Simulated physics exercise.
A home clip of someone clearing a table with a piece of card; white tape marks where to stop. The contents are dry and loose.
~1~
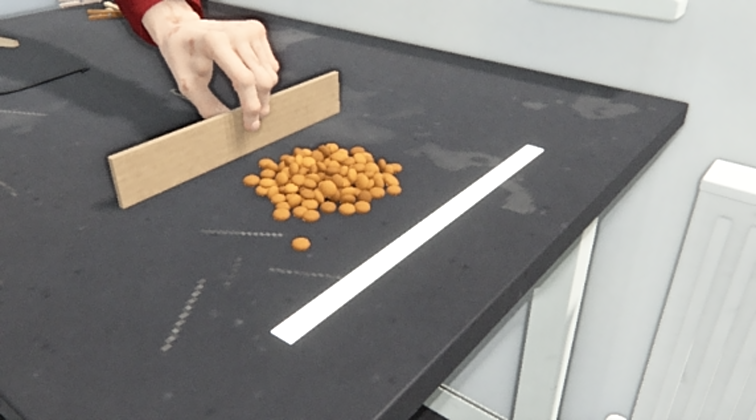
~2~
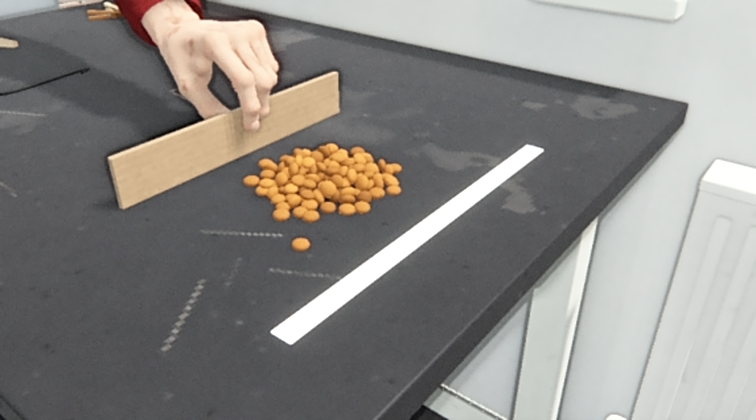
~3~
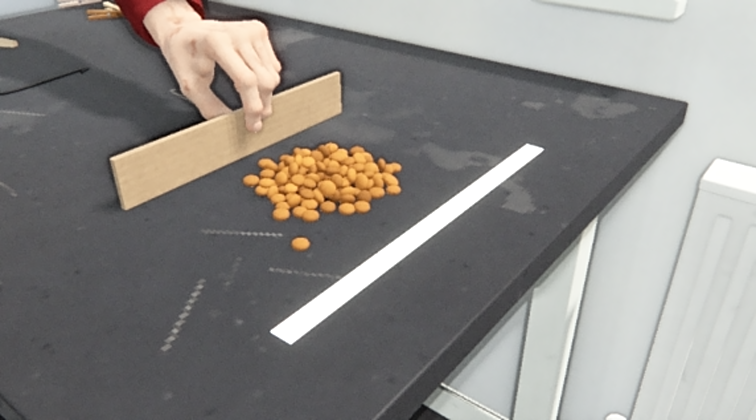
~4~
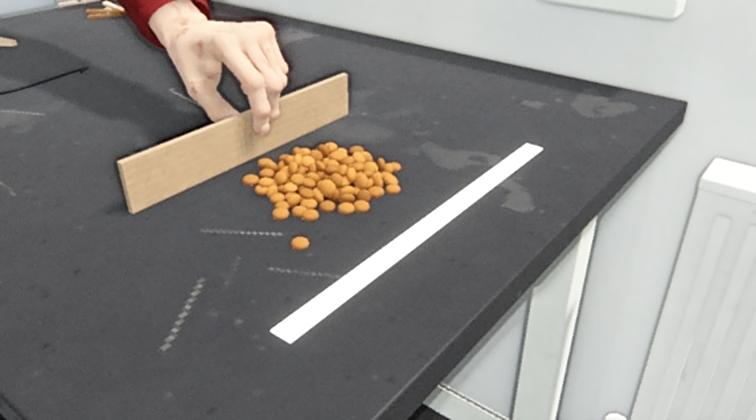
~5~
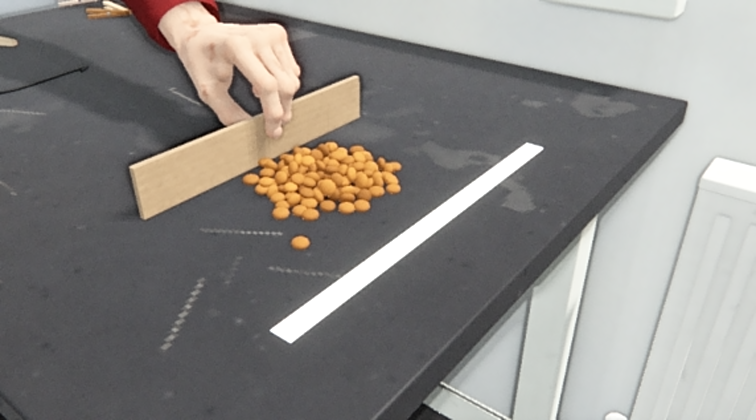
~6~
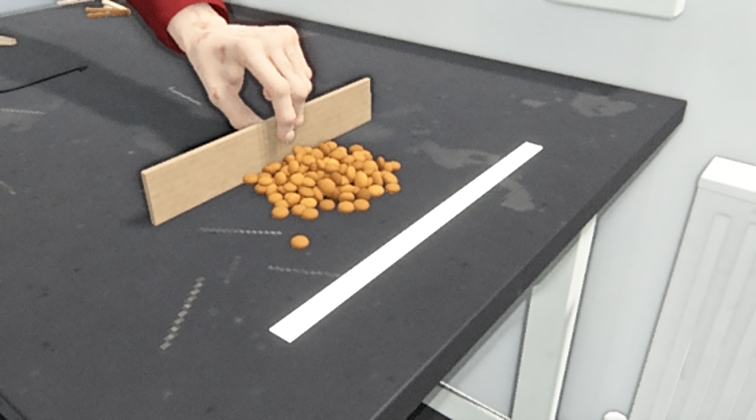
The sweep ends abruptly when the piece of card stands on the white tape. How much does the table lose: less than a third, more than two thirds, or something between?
Over the edge goes under a third of it.
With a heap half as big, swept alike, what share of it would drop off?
Roughly 0 in a hundred.
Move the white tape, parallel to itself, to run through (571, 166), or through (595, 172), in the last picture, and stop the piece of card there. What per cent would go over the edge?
In turn 70 and 100 in a hundred.
Soon, piece of card still moving, near (355, 145); heap all on the table, its front near (419, 232).
A while on, piece of card stopped at the white tape; heap a stray few over the edge.
Towards the end, piece of card stopped at the white tape; heap a small part over the edge.
Finally, piece of card stopped at the white tape; heap a small part over the edge.
